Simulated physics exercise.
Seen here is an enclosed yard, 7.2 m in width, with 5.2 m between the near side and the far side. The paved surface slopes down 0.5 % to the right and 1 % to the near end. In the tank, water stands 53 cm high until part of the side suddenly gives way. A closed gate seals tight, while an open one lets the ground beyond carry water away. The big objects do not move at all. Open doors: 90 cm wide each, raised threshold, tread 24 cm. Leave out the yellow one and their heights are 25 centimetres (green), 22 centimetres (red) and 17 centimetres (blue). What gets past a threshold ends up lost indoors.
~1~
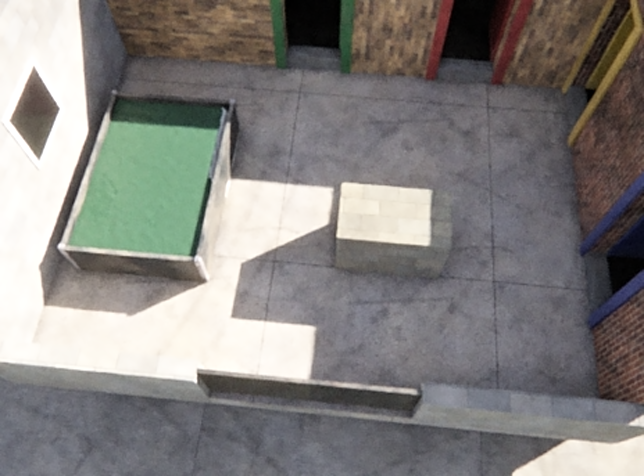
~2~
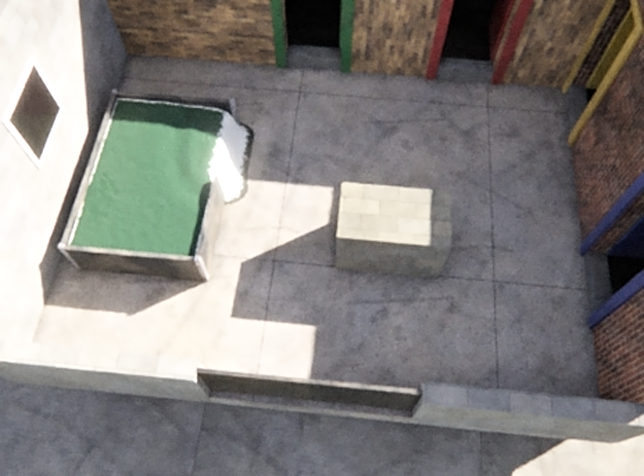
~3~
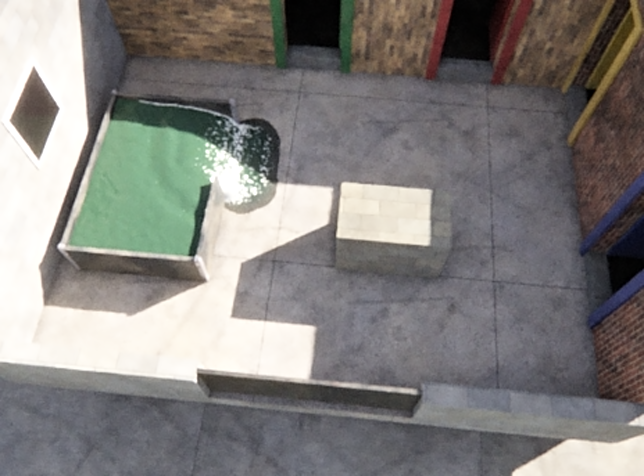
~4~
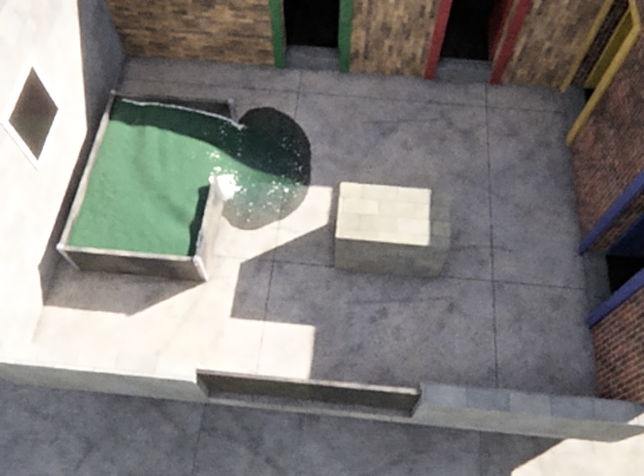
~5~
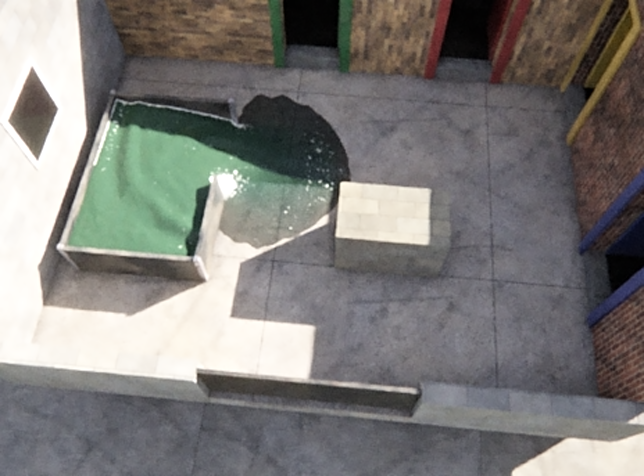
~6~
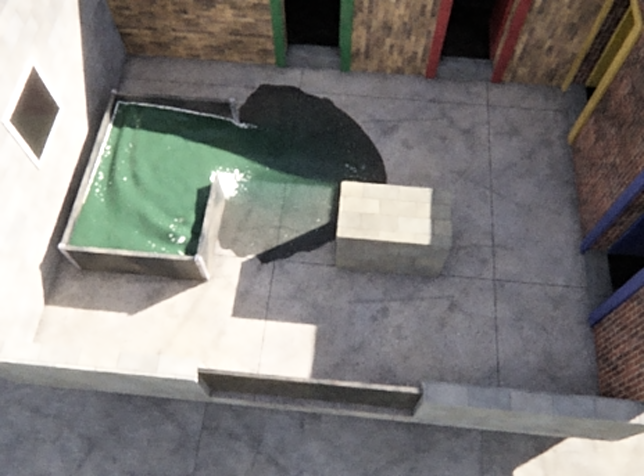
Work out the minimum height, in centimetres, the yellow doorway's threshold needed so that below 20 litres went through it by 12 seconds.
The minimum is roughly 22 cm.
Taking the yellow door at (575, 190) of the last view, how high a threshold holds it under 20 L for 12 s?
Minimum: Close to 17 cm.
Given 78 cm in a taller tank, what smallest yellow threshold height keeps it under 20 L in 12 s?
Minimum height: Approx. 36 cm.
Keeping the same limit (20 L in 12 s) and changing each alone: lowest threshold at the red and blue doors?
You'd want about 8.0 centimetres at red and about 9.0 centimetres at blue.
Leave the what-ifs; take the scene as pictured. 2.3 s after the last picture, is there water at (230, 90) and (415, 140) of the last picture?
Note: Point one not yet reached; point two reached.
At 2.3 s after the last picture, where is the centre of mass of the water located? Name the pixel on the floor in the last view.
About (290, 179).
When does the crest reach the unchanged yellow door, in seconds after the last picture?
It peaks at about 2.4 s.
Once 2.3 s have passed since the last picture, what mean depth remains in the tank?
About 25 centimetres.
Then, 0.7 s after the last picture water covers 30 % of the floor, deepest (30 cm) near (241, 141); it has not reached the yellow door.
Then, 2.3 s after the last picture water covers 55 % of the floor; 30 cm at the yellow door, 3 litres in over its 20 cm threshold.
Then, 11.3 s after the last picture water covers 95 % of the floor, deepest (14 cm) near (111, 367); 6 cm at the yellow door, 28 litres in over its 20 cm threshold.
At the yellow door as built, the water peaked near 30 cm, 2.3 s after the last picture.
With a threshold of 19 cm, 34 litres would have come in within the 12 s; with 26 cm, 6 litres. So under 20 litres takes about 22 cm.
